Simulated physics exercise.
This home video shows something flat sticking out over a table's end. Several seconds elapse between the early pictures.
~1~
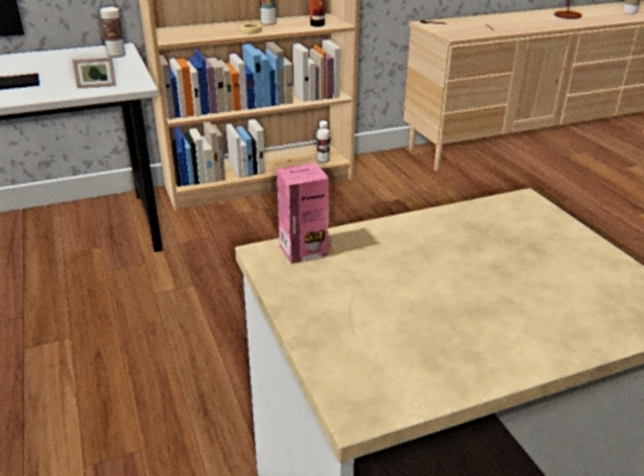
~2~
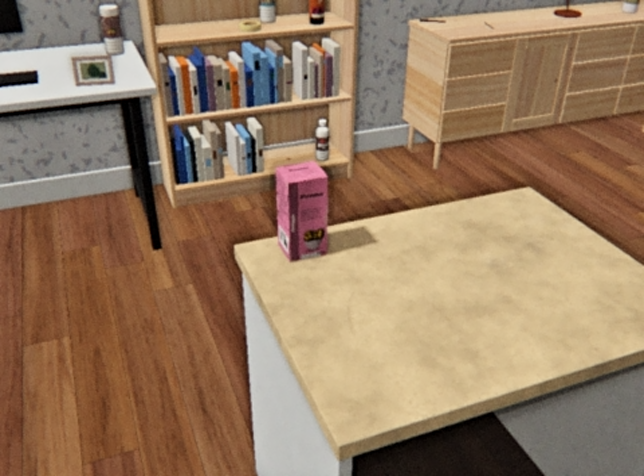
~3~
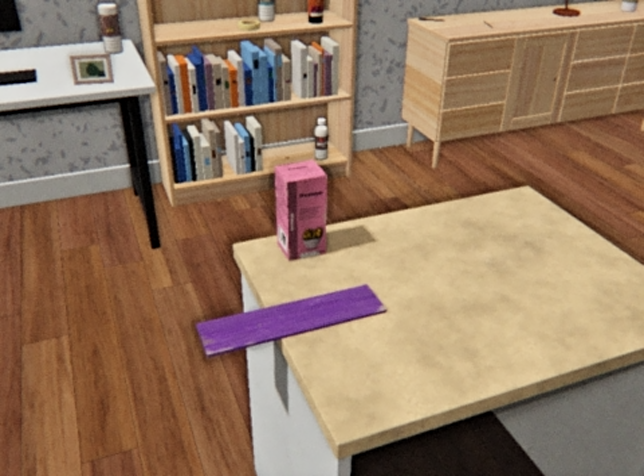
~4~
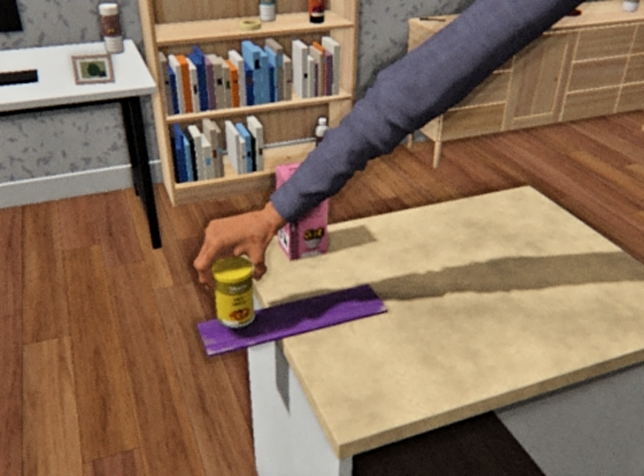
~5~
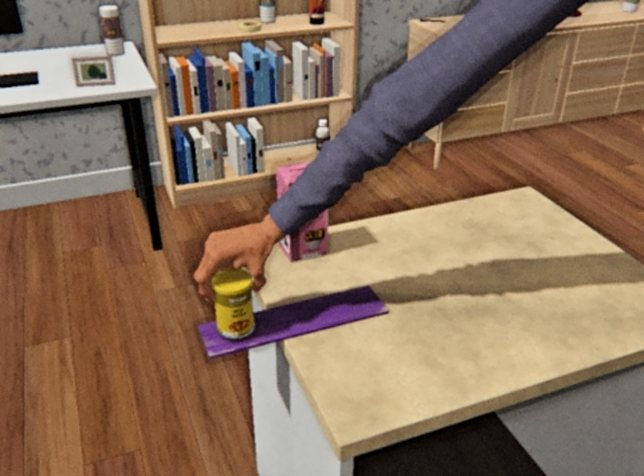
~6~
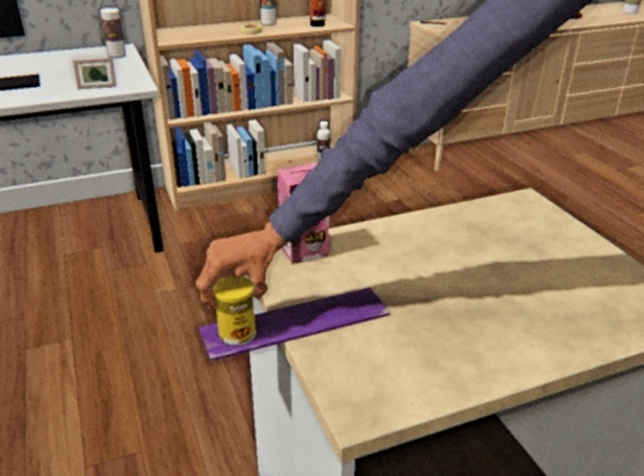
A purple strip appears on the pale tabletop beside a pink carton, its left end jutting past the table's edge. A hand on a sleeved arm reaching in from the upper right then lowers a yellow tin a little onto the strip's overhanging end and keeps hold of it.
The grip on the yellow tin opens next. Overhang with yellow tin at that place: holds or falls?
Odds are it will overbalance.
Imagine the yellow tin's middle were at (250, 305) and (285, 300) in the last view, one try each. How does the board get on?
Trial 1 - falls; trial 2 - stable.
Then, 0.50 s after the last picture, yellow tin now down on the floor or falling; purple board on its side.
Then, 0.60 s after the last picture, purple board now down on the floor or falling.
Then, 0.80 s after the last picture, things are still on the move.
By the end, down on the floor or falling, purple board and yellow tin; pink carton in place. The board comes down.
